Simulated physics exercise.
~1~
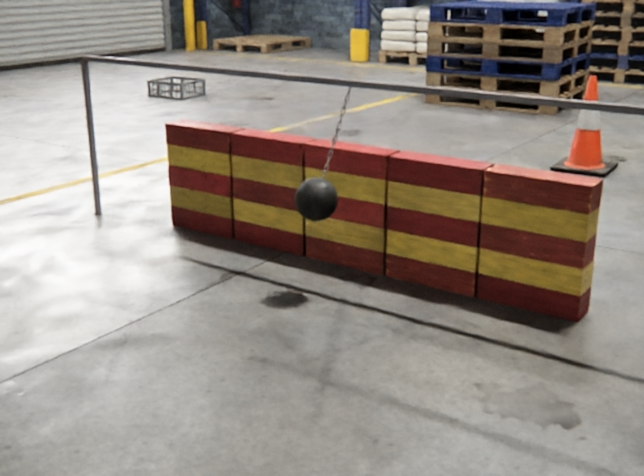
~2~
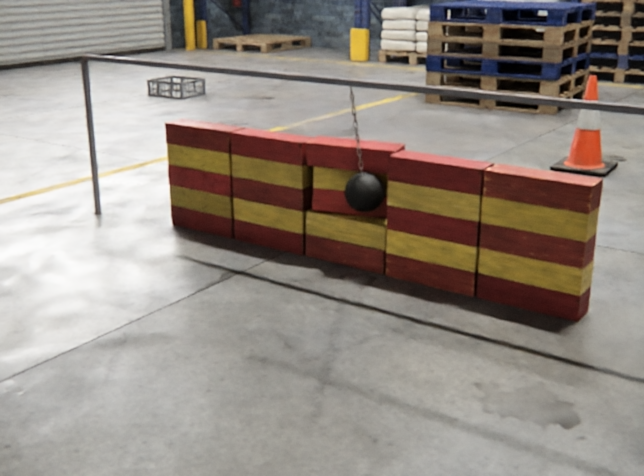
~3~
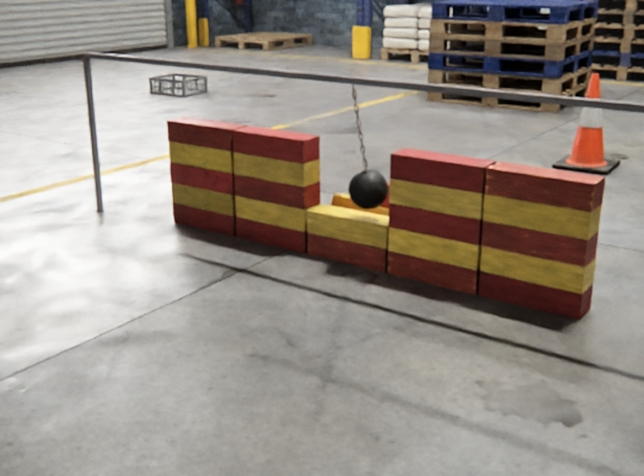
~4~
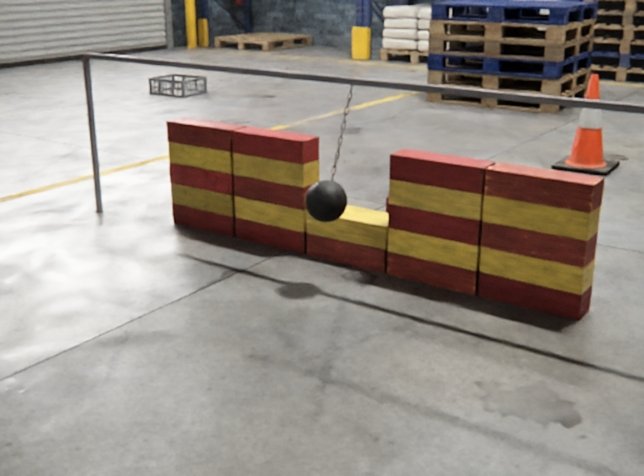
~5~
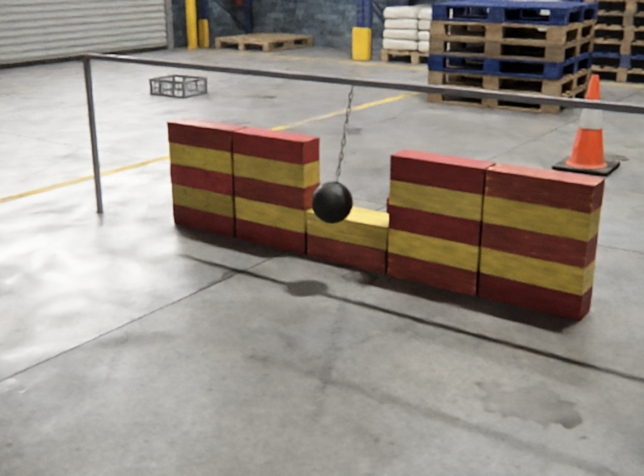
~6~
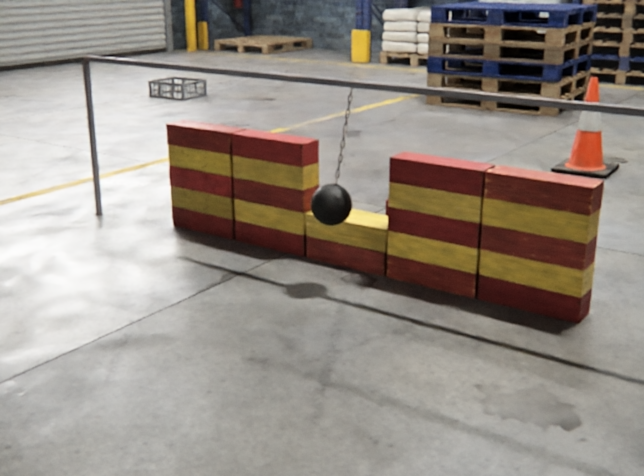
A dark ball on a chain hangs from a thin overhead bar in a concrete-floored store room, seen from slightly above and in front of a low wall of red and yellow striped blocks. Stacked pallets and an orange cone stand behind, toward the right. The ball swings right into the middle column, pushing its upper blocks back. They drop out behind the wall, opening a gap. The ball swings back left, then drifts slightly right and hangs before the gap, with the lower middle blocks and both side sections still standing.
